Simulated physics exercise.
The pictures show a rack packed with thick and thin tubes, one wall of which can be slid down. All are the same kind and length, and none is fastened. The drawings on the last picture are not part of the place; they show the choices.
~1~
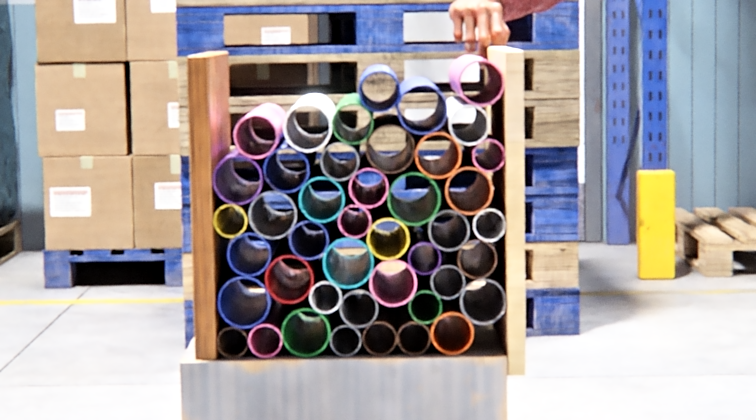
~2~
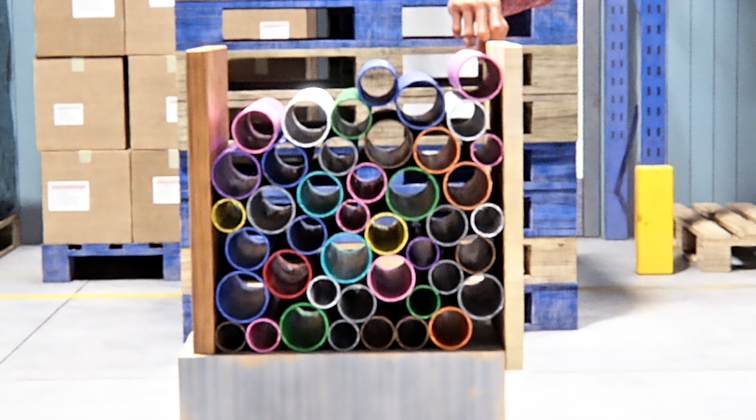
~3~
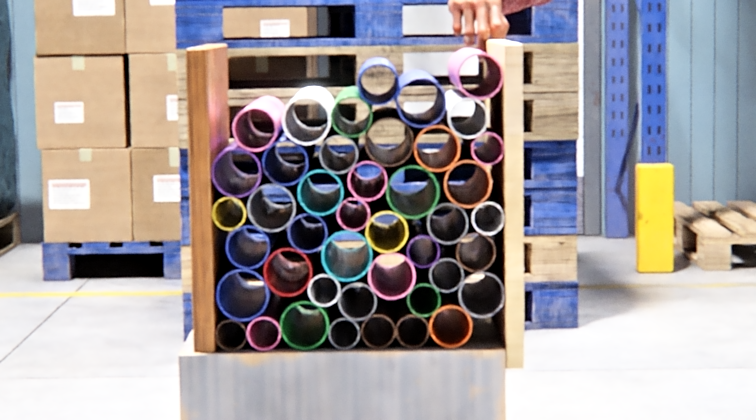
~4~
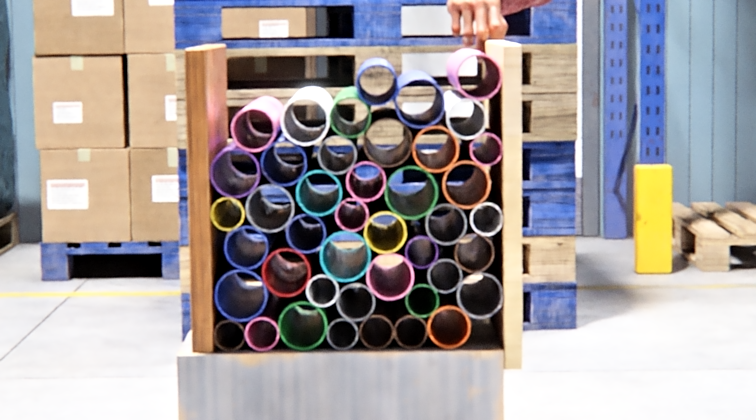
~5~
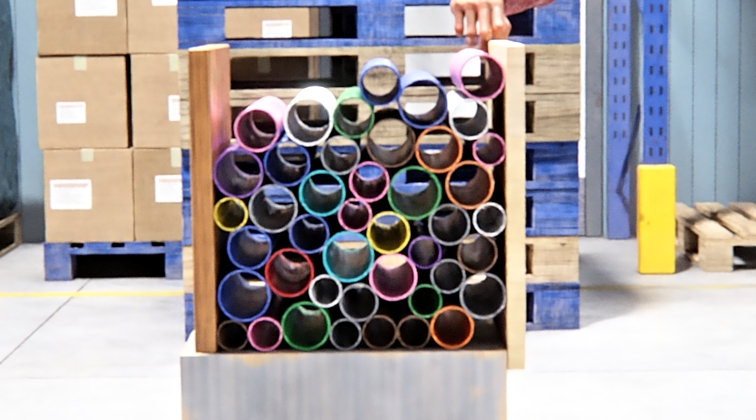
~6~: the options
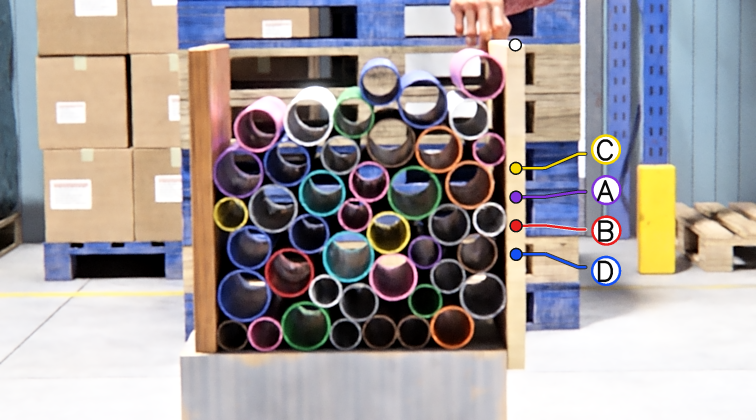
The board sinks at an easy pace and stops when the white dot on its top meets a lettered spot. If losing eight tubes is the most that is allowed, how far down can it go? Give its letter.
No lower than D.
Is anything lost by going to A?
Yes.
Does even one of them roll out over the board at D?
Yes, at D.
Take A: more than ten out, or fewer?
It loses fewer than ten.
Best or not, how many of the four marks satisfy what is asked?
The number is four.
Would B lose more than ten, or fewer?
It loses fewer than ten.
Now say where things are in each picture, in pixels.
A grey tube (340, 161); a yellow tube (230, 221); side board (504, 199), in the first frame.
Side board (502, 194); a brown tube (231, 336), in the second frame.
A brown tube (412, 331); a grey tube (358, 302), in the third frame.
A blue tube (241, 295); an orange tube (466, 184), in the fourth frame.
A pink tube (355, 215); an orange tube (439, 149); a grey tube (340, 155), in the fifth frame.
On the marked copy, A at (516, 197); B at (516, 225); C at (516, 168); D at (517, 254); the white dot at (516, 45).
With D. Early on, top of the board (506, 132).
Further on, top of the board (506, 229).
At the end, top of the board (506, 254), eight out over the board.
As for the rest, A three out over the board; B three out over the board; C one out over the board.
